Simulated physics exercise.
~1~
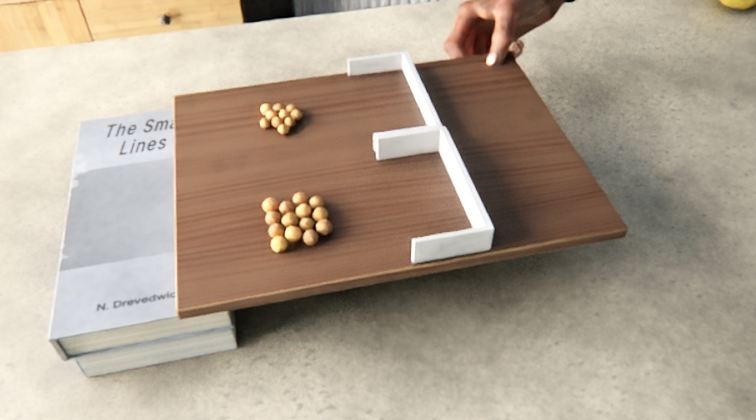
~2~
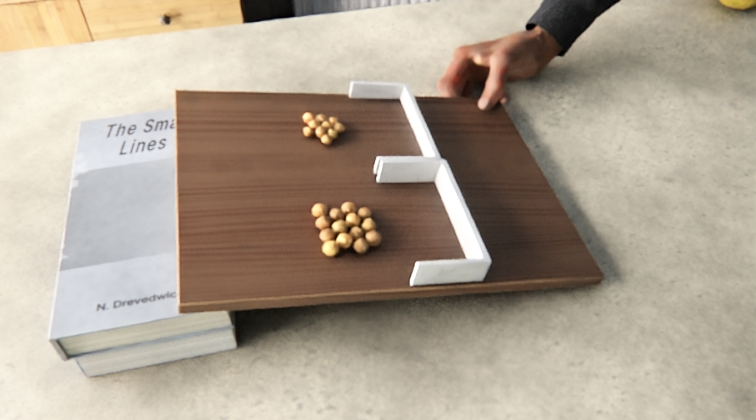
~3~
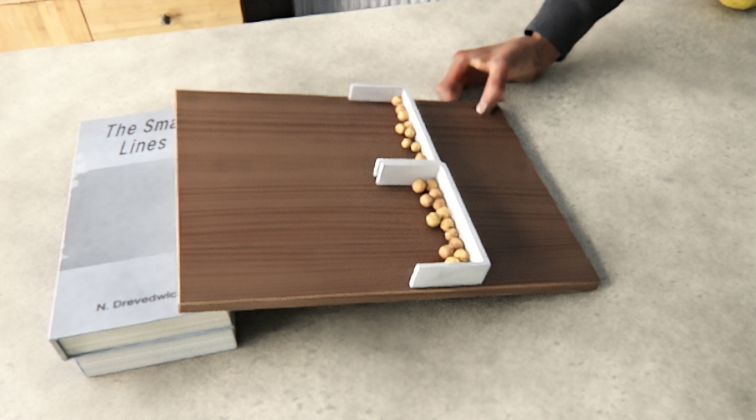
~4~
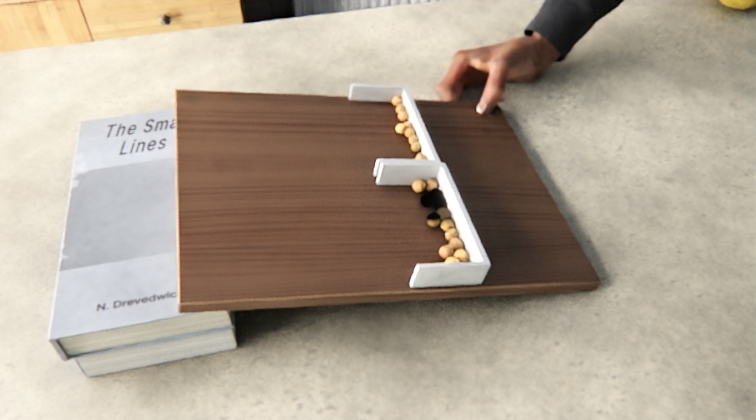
A dark brown wooden board slopes across a pale speckled counter, seen from above at an angle, its left end propped on grey and white books. Two clusters of small tan balls sit on it, a larger one nearer the viewer and a smaller one farther back, with white fences to their right. A hand at the far right lowers the free end, steepening the slope. Both clusters slide right, then spread out against the fences. At the end the balls stay gathered there, a few in the near group looking black, while the hand remains by the board.
